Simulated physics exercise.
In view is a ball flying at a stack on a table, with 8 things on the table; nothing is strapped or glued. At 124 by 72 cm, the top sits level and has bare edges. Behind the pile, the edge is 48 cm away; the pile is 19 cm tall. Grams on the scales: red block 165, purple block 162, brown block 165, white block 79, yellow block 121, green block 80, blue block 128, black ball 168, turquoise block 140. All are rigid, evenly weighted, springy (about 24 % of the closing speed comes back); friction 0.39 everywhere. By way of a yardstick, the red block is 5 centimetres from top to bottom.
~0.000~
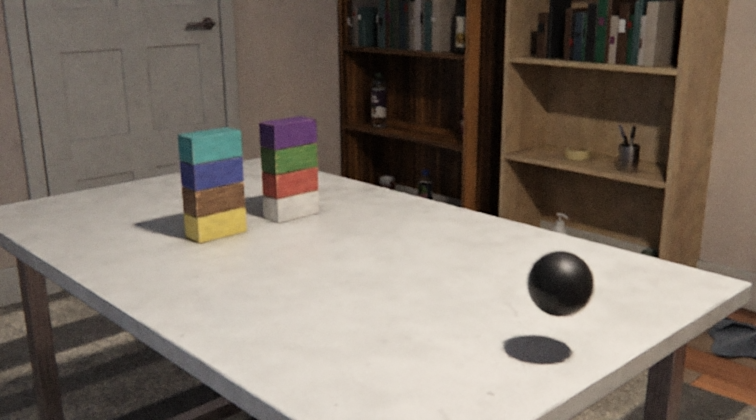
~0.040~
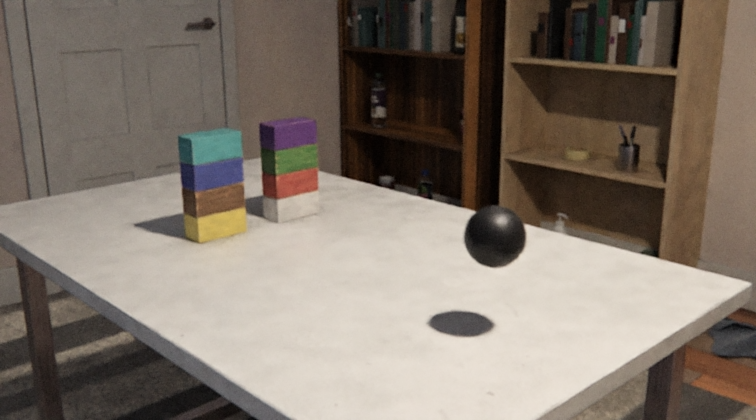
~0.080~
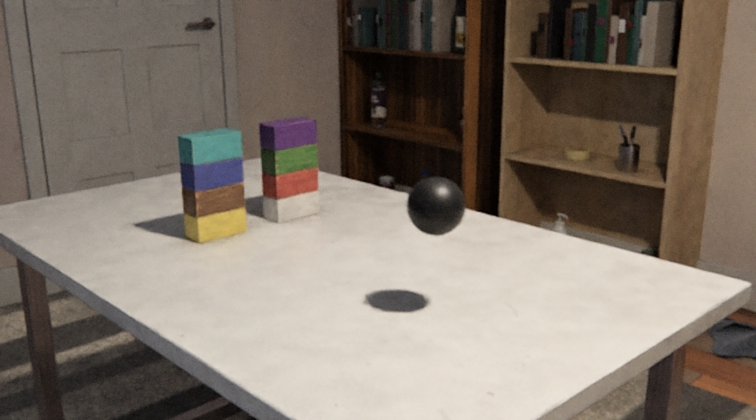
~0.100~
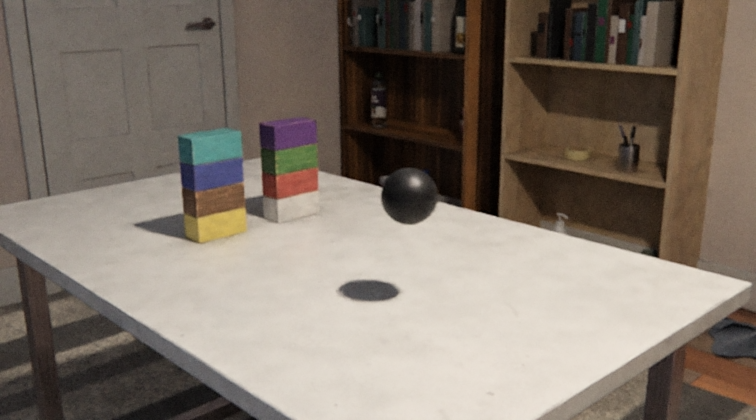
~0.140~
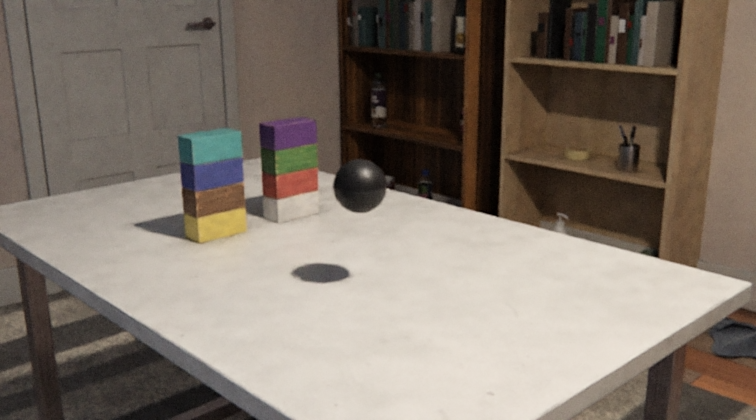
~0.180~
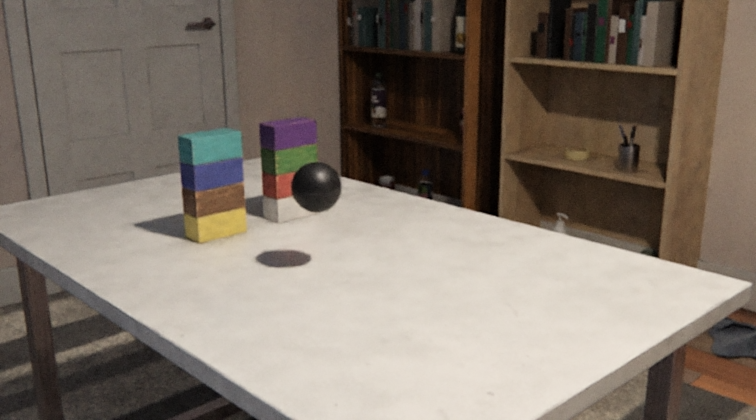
Black ball moving leftward through the air above a pale table, nearing two stacks of coloured blocks near a bookcase.
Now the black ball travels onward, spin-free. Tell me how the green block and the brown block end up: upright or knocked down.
The green block is still on its base, the brown block has come off its base.
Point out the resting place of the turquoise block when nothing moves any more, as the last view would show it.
It settles somewhere near (305, 218).
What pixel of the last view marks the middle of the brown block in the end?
Near (154, 213).
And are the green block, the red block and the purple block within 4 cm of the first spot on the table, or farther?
In short, the green block stays close to home, the red block stays close to home, the purple block stays close to home.
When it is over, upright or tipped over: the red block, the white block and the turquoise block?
Well, the red block holds steady, the white block holds steady, and the turquoise block tumbles down.
After 0.38 s, black ball near (233, 216); brown block moved 7 cm near (190, 191); blue block 34° off upright; turquoise block 34° off upright.
After 0.48 s, black ball near (230, 214); brown block moved 9 cm near (180, 190); turquoise block on its side; blue block 68° off upright.
After 0.68 s, black ball near (238, 213); brown block 68° off upright near (163, 199); turquoise block upside down; blue block 34° off upright.
In the end (1.6 s), toppled on the table, brown block and turquoise block; not toppled but over 4 cm from the start, yellow block and blue block; the other 4 under 4 cm from the start. At the end, from the last picture's camera, green block near (289, 157), brown block near (153, 213).
